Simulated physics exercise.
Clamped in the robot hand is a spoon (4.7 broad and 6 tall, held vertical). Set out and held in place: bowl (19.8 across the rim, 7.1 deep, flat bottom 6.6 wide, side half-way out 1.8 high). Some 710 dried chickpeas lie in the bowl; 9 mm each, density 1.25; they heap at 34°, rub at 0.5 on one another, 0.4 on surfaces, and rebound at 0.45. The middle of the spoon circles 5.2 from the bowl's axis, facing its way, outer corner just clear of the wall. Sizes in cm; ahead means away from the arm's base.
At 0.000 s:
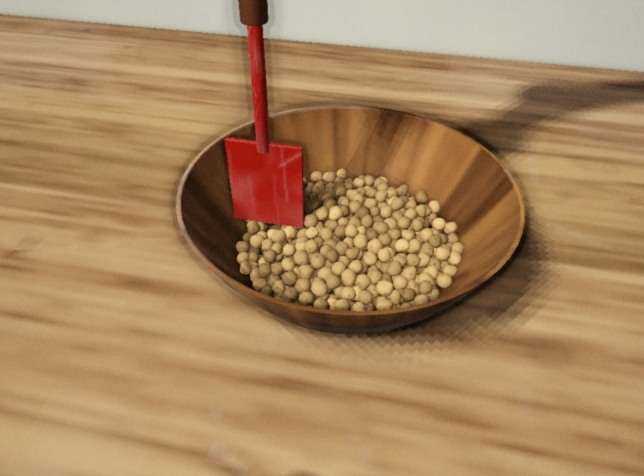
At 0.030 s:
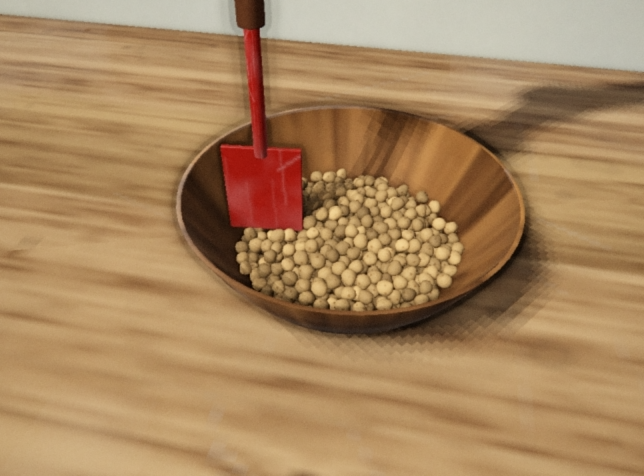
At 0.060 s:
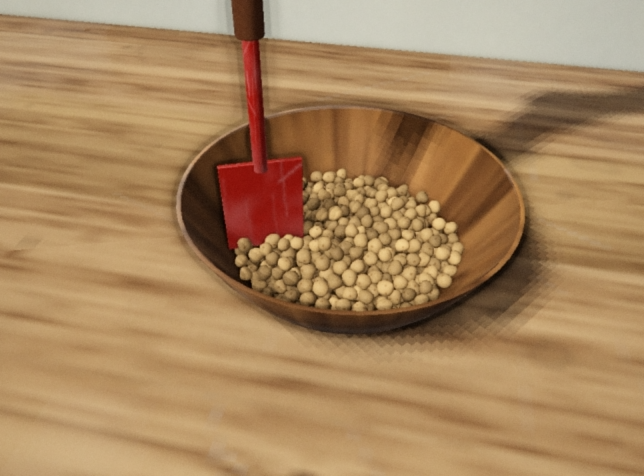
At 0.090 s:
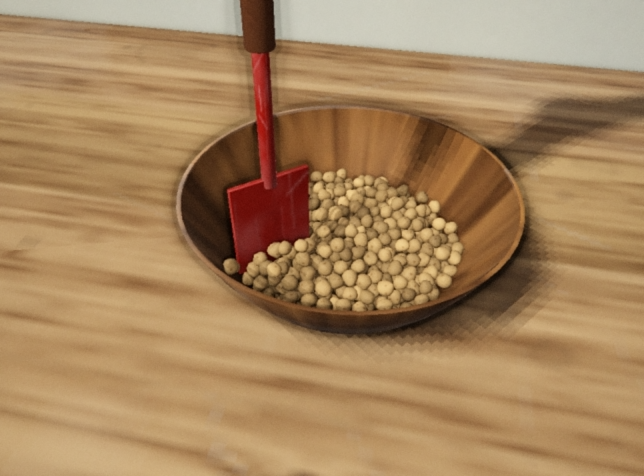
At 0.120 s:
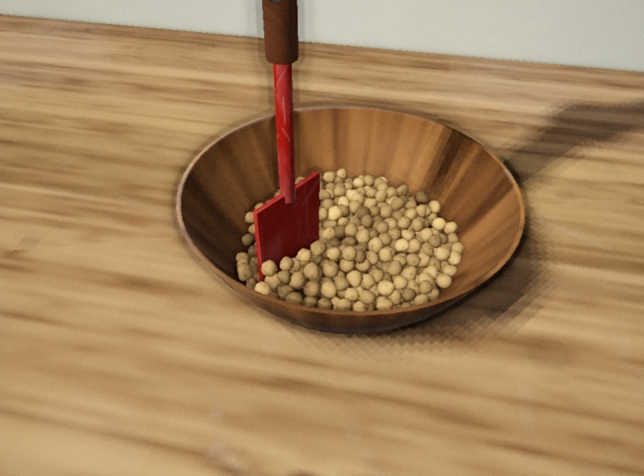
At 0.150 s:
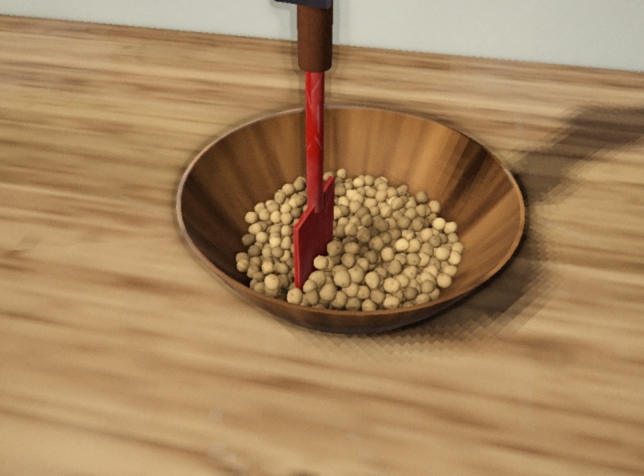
A red spatula-like tool with a brown handle, held upright, sinks slightly into dried chickpeas at the left of a wooden bowl, then sweeps toward the front, turning edge-on as it pushes through them.
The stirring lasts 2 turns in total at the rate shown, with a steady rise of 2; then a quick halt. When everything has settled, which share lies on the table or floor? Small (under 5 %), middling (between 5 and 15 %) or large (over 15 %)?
On the table or floor the share is small, under 5 %.
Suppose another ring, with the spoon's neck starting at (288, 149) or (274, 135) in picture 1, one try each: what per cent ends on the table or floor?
Some 0 and 5 per cent.
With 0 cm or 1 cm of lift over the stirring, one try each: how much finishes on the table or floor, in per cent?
Some 5 and 0 per cent.
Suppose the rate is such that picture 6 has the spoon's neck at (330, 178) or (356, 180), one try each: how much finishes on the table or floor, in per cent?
Some 5 and 5 per cent.
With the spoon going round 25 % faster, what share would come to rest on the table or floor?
In that case some 5 per cent.
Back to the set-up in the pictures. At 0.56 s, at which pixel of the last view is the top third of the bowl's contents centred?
Near (344, 212).
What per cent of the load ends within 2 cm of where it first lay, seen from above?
Some 80 per cent.
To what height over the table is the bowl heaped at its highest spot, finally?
About 5.5 cm.
After 0.56 s, 331° round, highest piece 7 above the table; 708 in the bowl, 4 on the table or floor, 1 in flight or on the tool.
After 0.97 s, 222° round, highest piece 5 above the table; 708 in the bowl, 5 on the table or floor.
After 1.38 s, 0° round, highest piece 5 above the table; 708 in the bowl, 5 on the table or floor.
After 2.08 s, 0° round, highest piece 5 above the table; 708 in the bowl, 5 on the table or floor.
At rest, 708 in the bowl, 5 on the table or floor. That is 1 % on the table or floor.
